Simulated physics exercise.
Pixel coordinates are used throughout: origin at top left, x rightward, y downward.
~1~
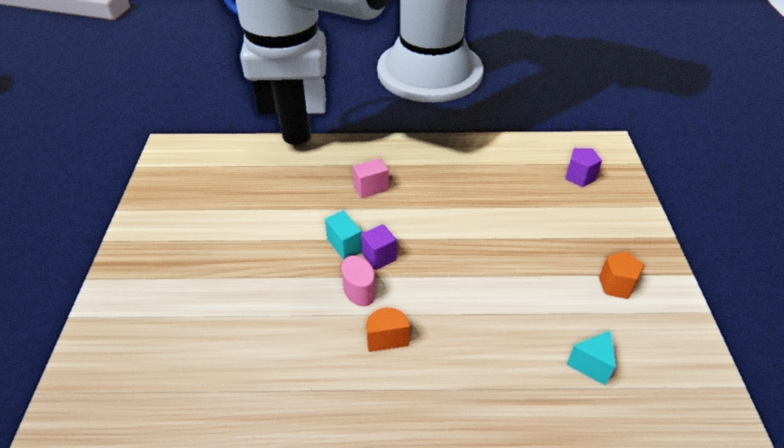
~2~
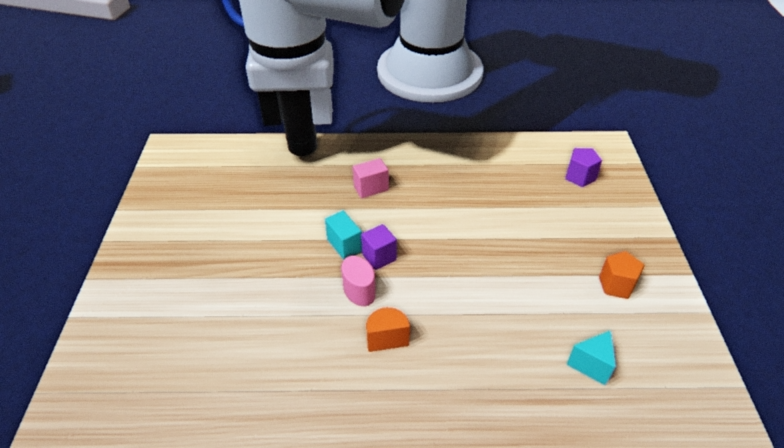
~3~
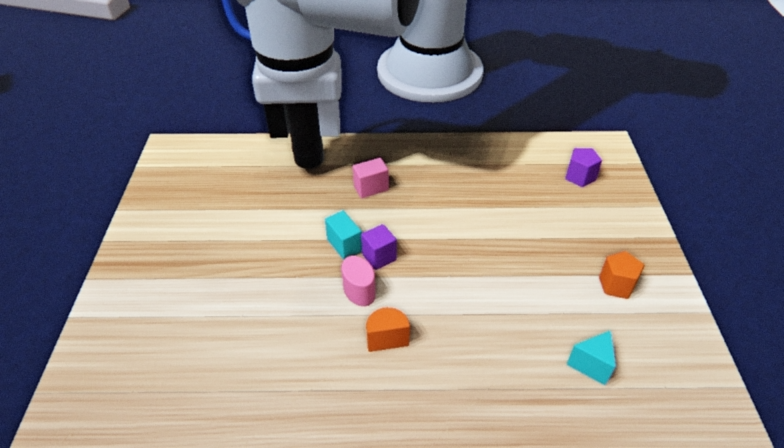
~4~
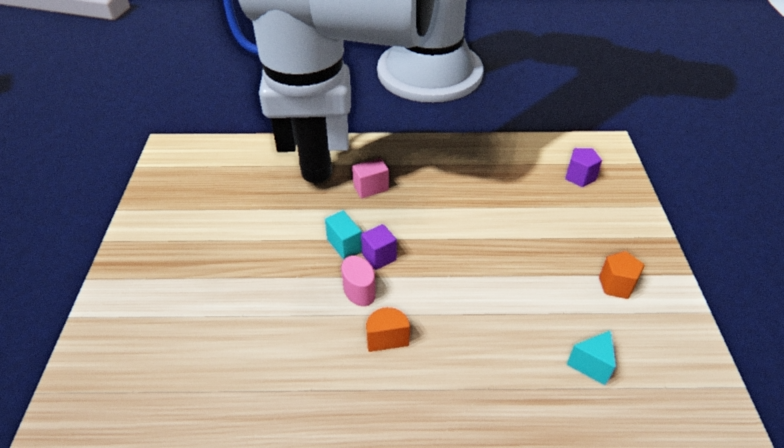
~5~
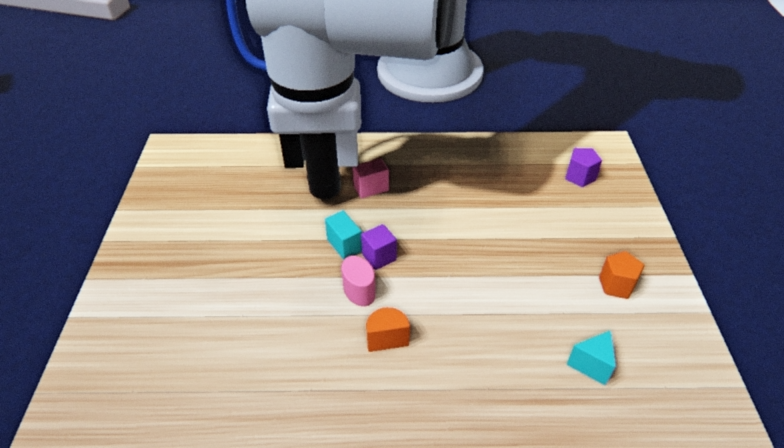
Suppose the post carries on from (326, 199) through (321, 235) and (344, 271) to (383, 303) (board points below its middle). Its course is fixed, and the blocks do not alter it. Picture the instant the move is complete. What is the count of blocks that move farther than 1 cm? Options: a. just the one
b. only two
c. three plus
Answer: C.
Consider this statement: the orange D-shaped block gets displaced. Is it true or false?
True - the claim holds.
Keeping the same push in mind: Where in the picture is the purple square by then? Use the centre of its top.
Its top centre lands on (428, 240).
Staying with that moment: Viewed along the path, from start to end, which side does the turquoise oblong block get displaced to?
It shifts to the left.
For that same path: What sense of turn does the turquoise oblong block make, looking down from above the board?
Answer: Against the clock.
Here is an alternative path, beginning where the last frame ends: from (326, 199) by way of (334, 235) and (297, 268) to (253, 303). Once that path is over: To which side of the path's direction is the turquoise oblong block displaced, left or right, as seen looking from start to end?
Left-hand side.
What follows on the original path. One third of the way, post at (320, 226); turquoise oblong block at (347, 230), turned 15° anticlockwise; purple square at (383, 237).
Two thirds of the way, post at (343, 262); turquoise oblong block at (380, 253), turned 50° anticlockwise; pink oval block at (362, 277), turned 20° clockwise; purple square at (415, 241), turned 55° anticlockwise.
At the end, post at (382, 293); turquoise oblong block at (417, 267), turned 95° anticlockwise; pink oval block at (379, 311), turned 105° clockwise; purple square at (428, 240), turned 105° anticlockwise; orange D-shaped block at (390, 337), turned 40° anticlockwise.
